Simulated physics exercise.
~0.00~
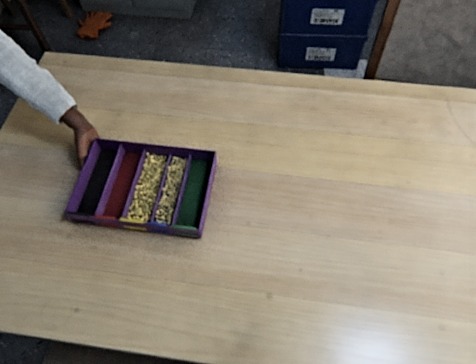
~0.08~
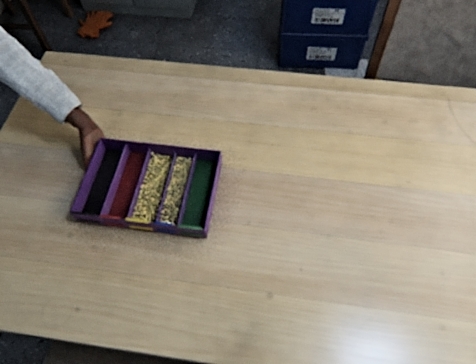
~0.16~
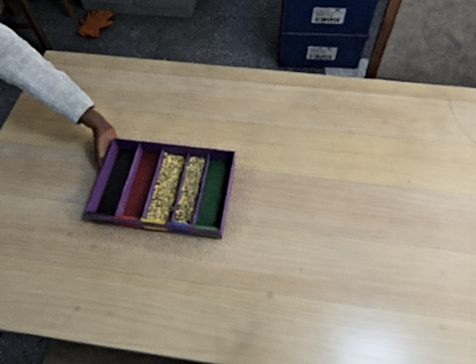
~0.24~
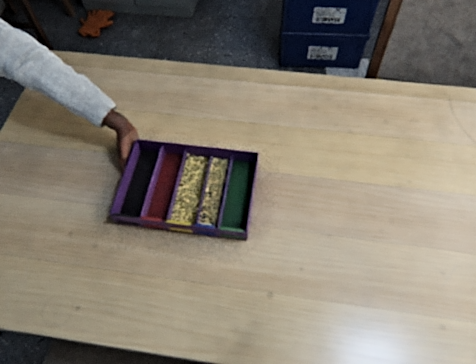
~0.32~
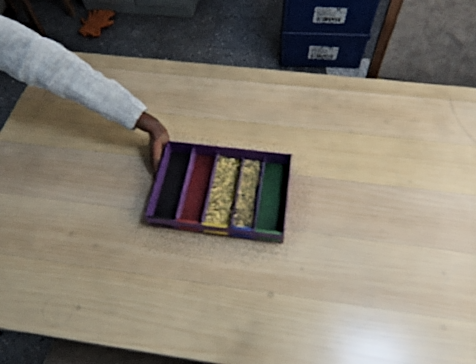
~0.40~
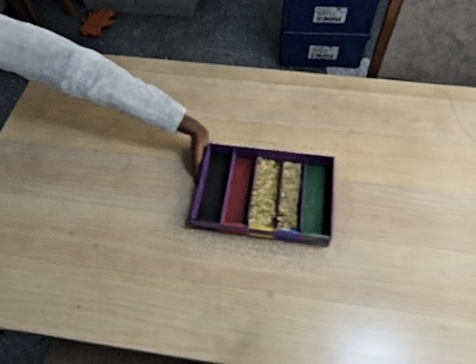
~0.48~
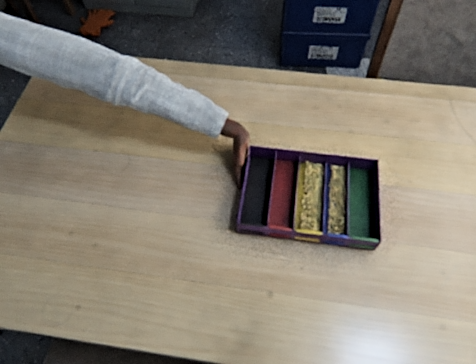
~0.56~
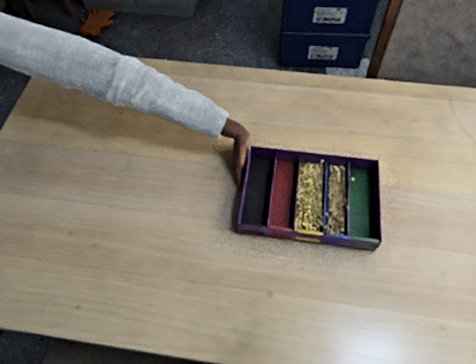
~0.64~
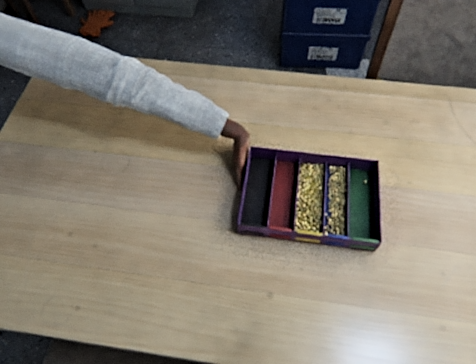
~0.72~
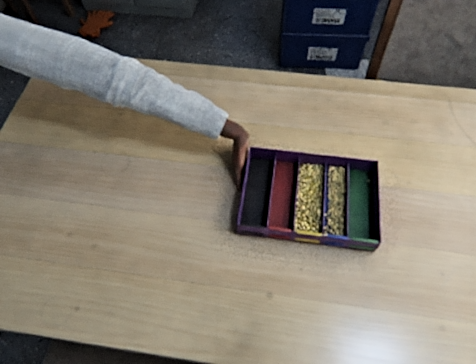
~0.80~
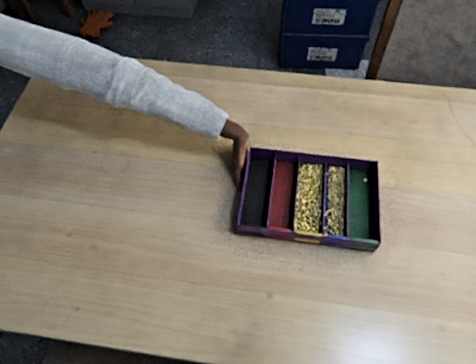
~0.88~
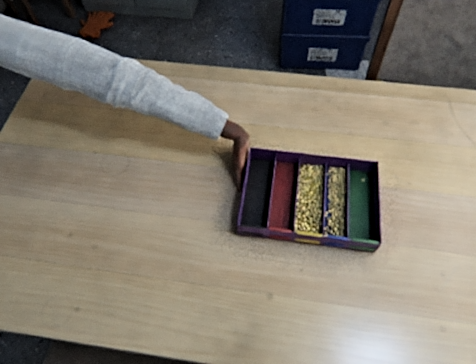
A hand at the end of a pale grey sleeve reaches in from the left and holds the edge of a purple drawer tray on a light wooden table, seen from above at an angle. The tray has five compartments, dark, red, yellow, another holding beans, and green, with pale beans filling the two between red and green. Blue boxes and an orange leaf lie beyond the table. The hand pushes the tray steadily right, gathering speed, then stops it abruptly right of centre. The beans jostle slightly and settle, nearly all still in their two compartments, the hand resting on the tray.
